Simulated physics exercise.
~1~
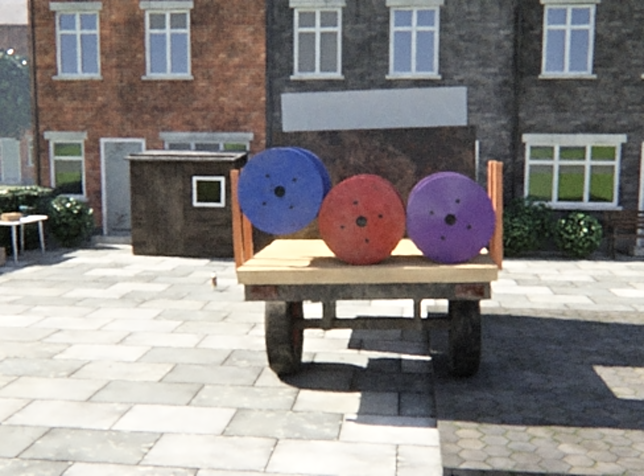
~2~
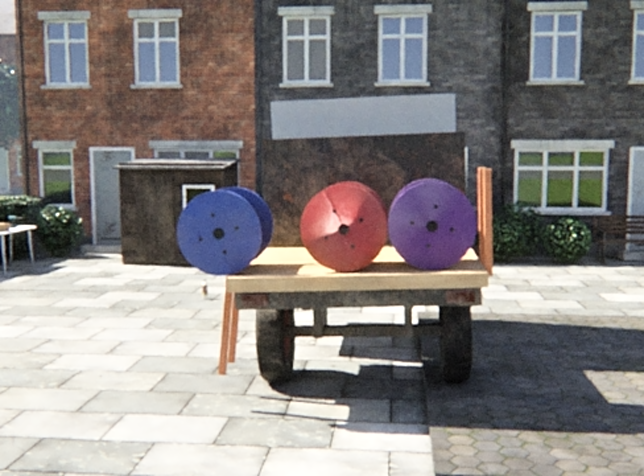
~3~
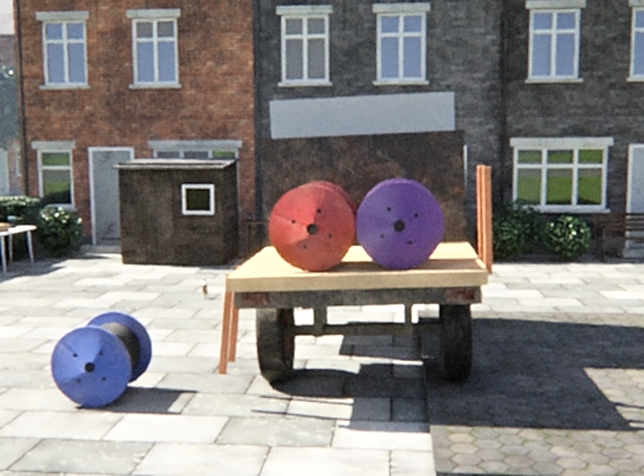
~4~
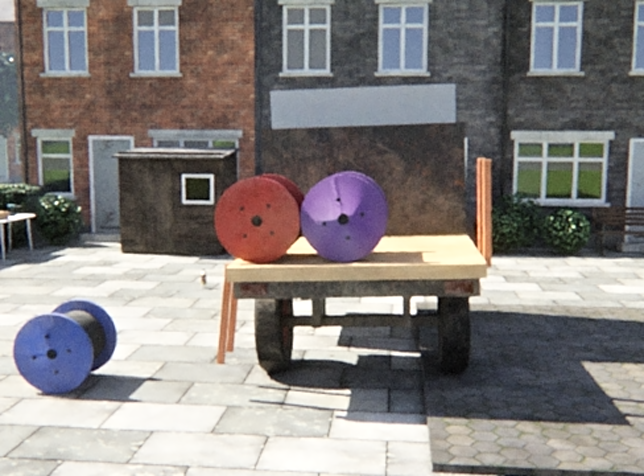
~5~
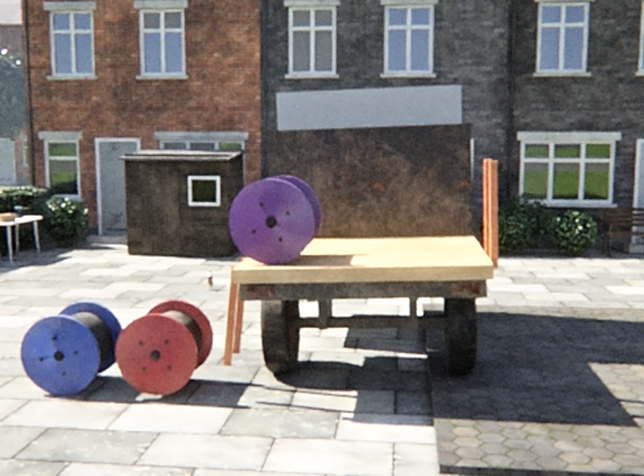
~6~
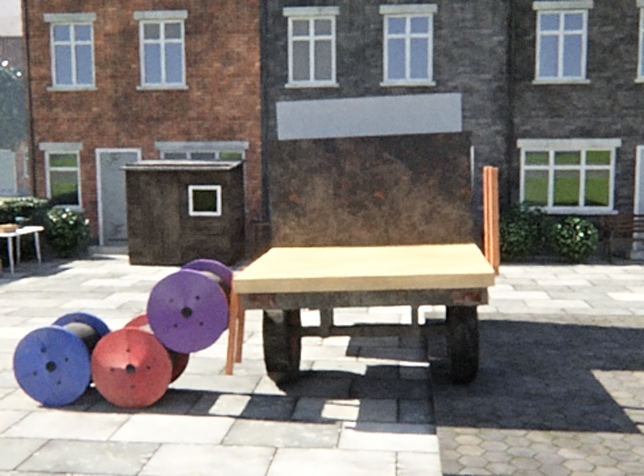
Three big cable reels, blue, red and purple from left to right, sit end-on across the flat wooden deck of a lorry, seen from behind in a paved yard before brick and dark stone houses. The orange posts on the left side swing down and hang below the deck, while those on the right stay upright. The blue reel rolls off the left edge and lands on the paving. The red and purple ones roll left after it, and red drops beside blue. Finally purple goes over too, tipping down against red, leaving the deck empty.
